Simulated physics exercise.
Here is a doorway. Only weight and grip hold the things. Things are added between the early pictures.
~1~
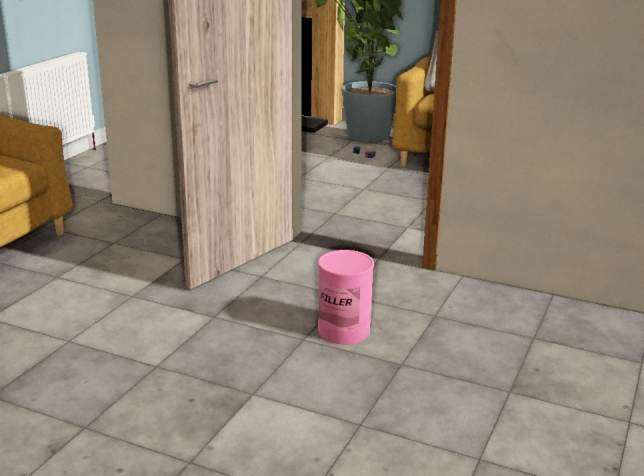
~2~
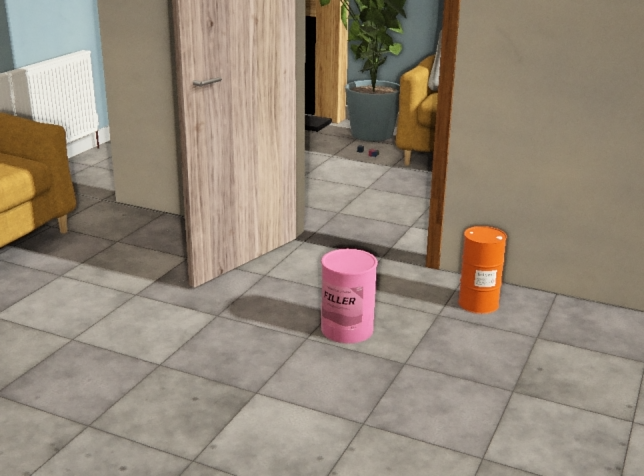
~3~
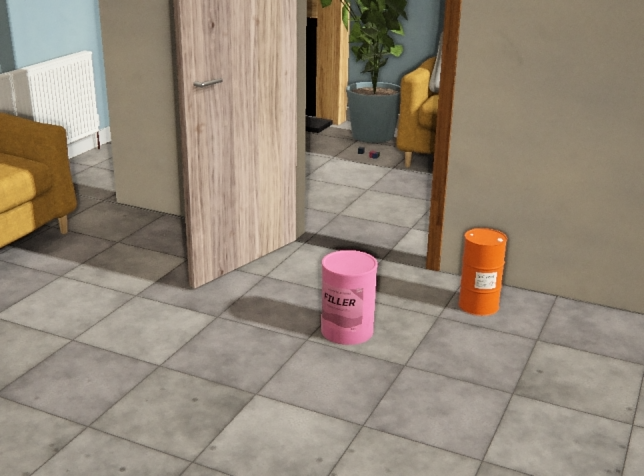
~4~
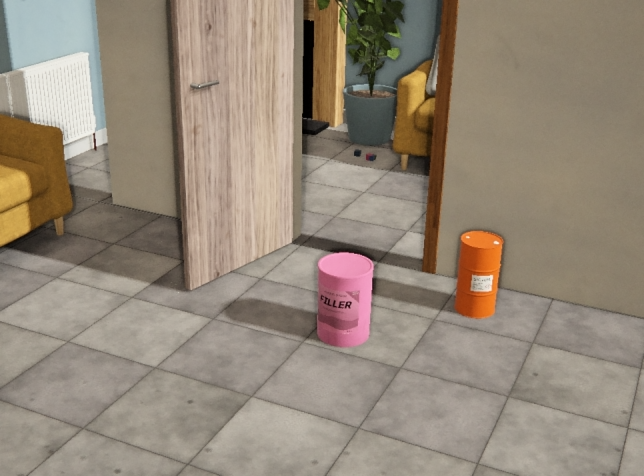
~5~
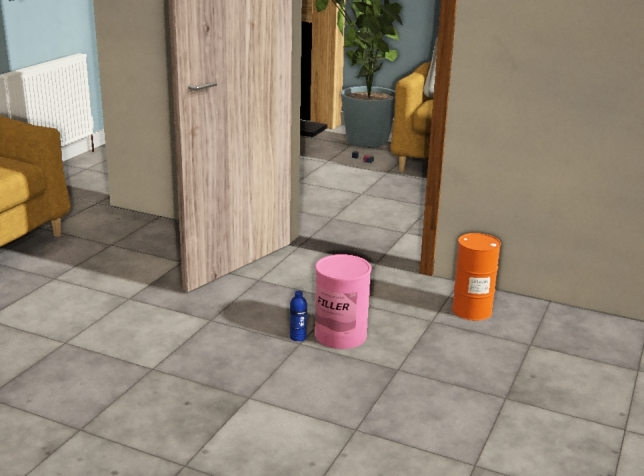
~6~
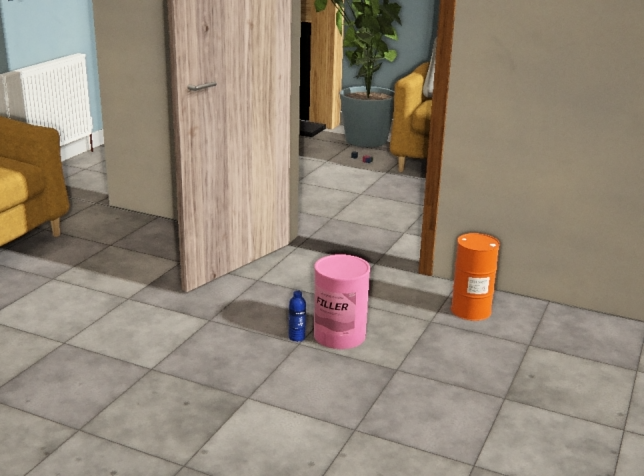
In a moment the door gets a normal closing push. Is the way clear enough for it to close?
In the end the door reaches the frame.
Then, 0.60 s past the last view, door 83° open.
Then, 0.90 s past the last view, door 61° open.
Then, 1.20 s past the last view, door 35° open.
Then, 1.50 s past the last view, door 7° open.
Finally, door 0° open; all 3 still in place. Final places as the last picture's camera would see them, blue bottle near (297, 315).
